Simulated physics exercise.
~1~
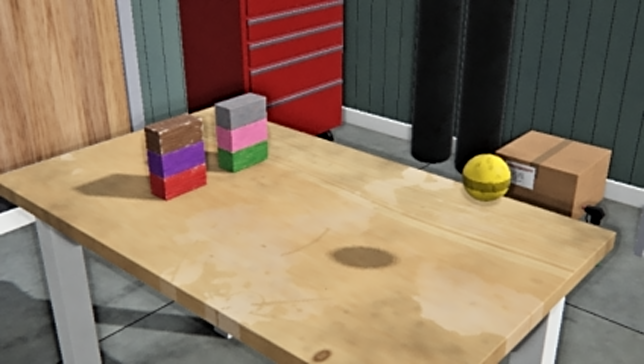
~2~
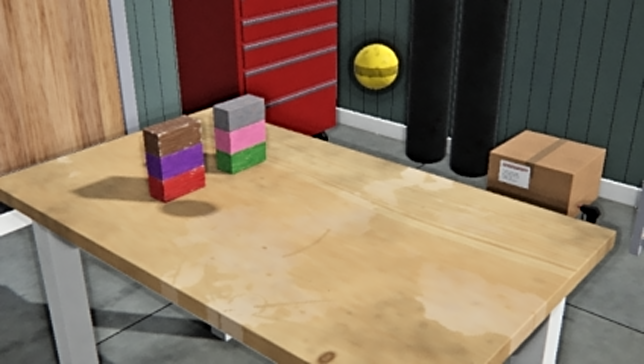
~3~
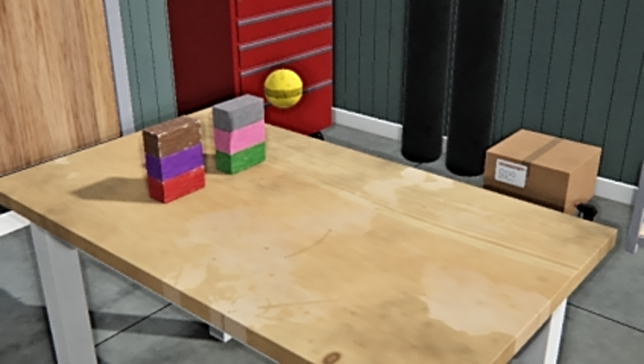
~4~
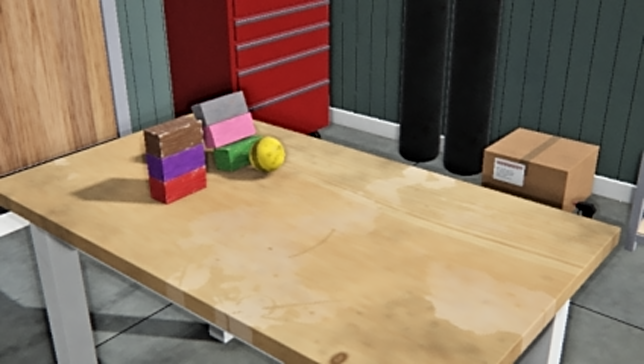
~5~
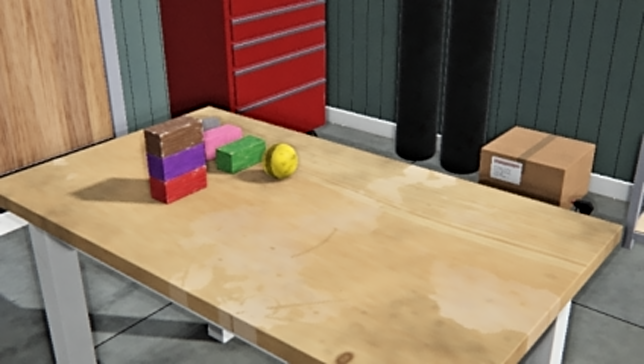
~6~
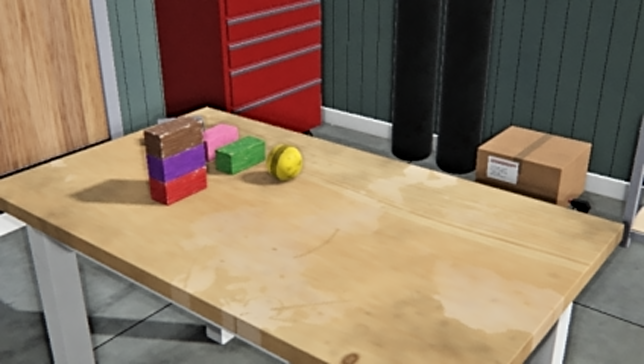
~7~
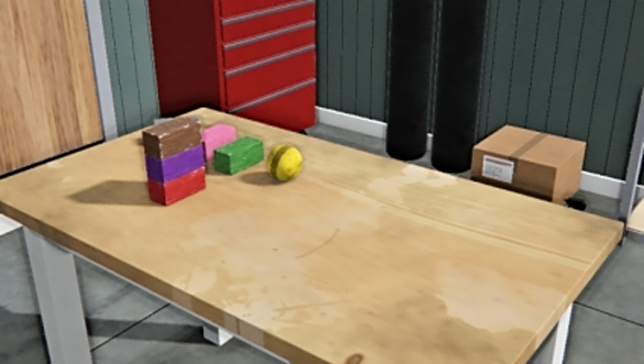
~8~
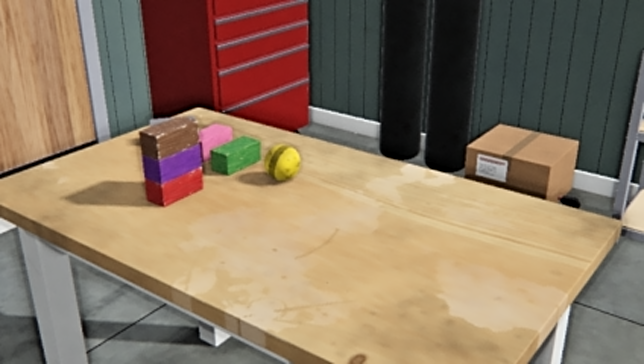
In a workshop with a red tool chest and a cardboard box behind a wooden table, two stacks of three coloured blocks stand close together near the table's far left corner. A yellow ball flies in from the right, crosses leftward above the tabletop and drops toward the right-hand stack. It strikes that stack, and the grey and pink blocks tilt left and topple behind the other stack, while the green block shifts slightly. The ball edges back right and settles beside the green block. The brown, purple and red stack still stands upright.
